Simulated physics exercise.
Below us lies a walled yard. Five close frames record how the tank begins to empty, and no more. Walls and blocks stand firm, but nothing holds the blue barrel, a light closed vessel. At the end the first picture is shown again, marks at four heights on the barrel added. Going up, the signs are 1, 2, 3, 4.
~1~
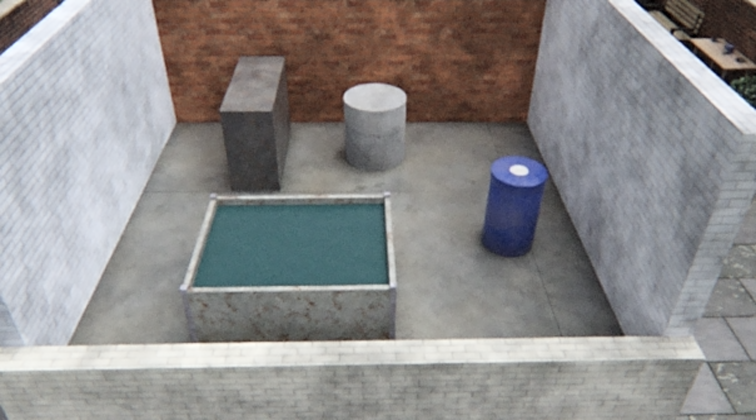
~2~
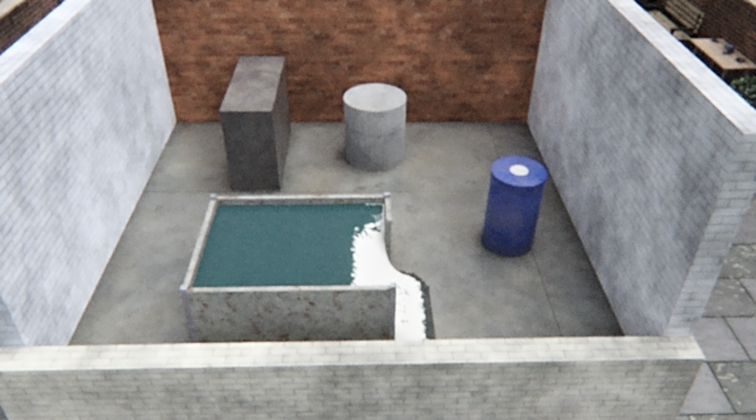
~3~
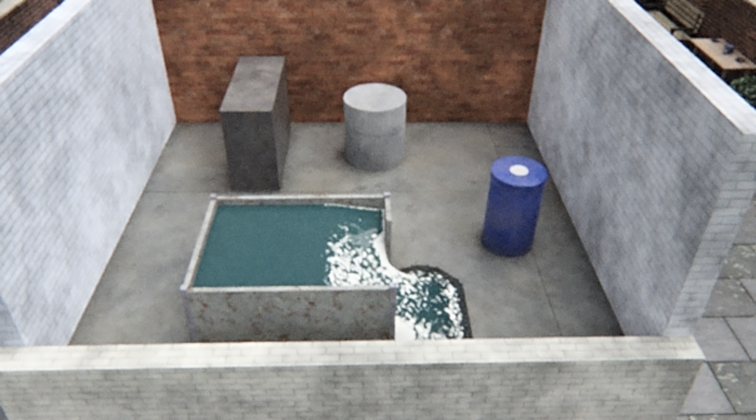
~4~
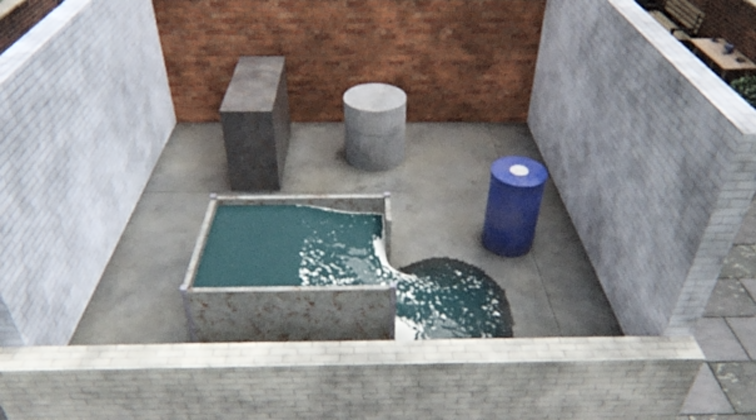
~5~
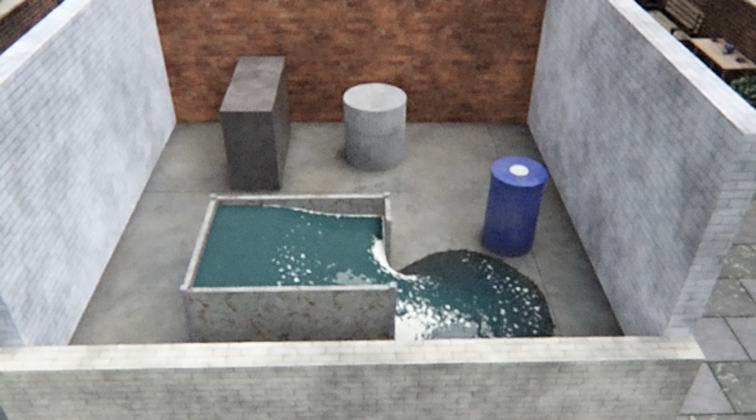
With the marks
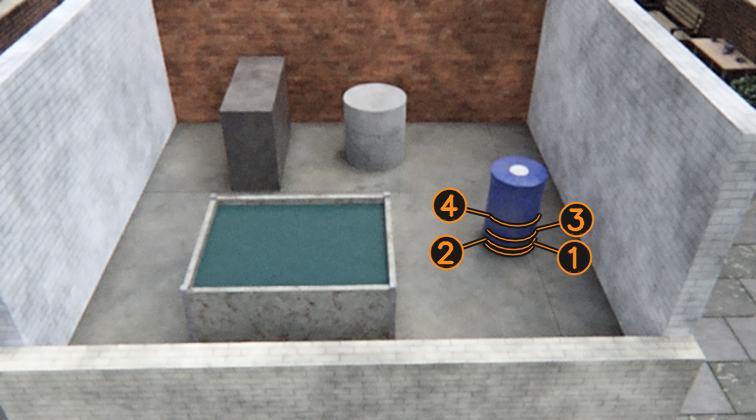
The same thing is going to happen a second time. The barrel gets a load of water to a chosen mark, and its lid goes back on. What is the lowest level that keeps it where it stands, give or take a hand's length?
4 will do.
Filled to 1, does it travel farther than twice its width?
Yes, clearly.
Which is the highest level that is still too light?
Level 3.
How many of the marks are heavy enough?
One of the four.
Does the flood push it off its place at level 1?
Yes, it does.
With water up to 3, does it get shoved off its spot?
Yes.
On the marked copy, 1 at (513, 254); 2 at (514, 249); 3 at (515, 240); 4 at (518, 225); from the bottom up 1, 2, 3, 4.
With 1, it is pushed about 5 times its own width away.
With 2, it is pushed about twice its own width away.
With 3, it is pushed about half its own width away.
With 4, it does not move.
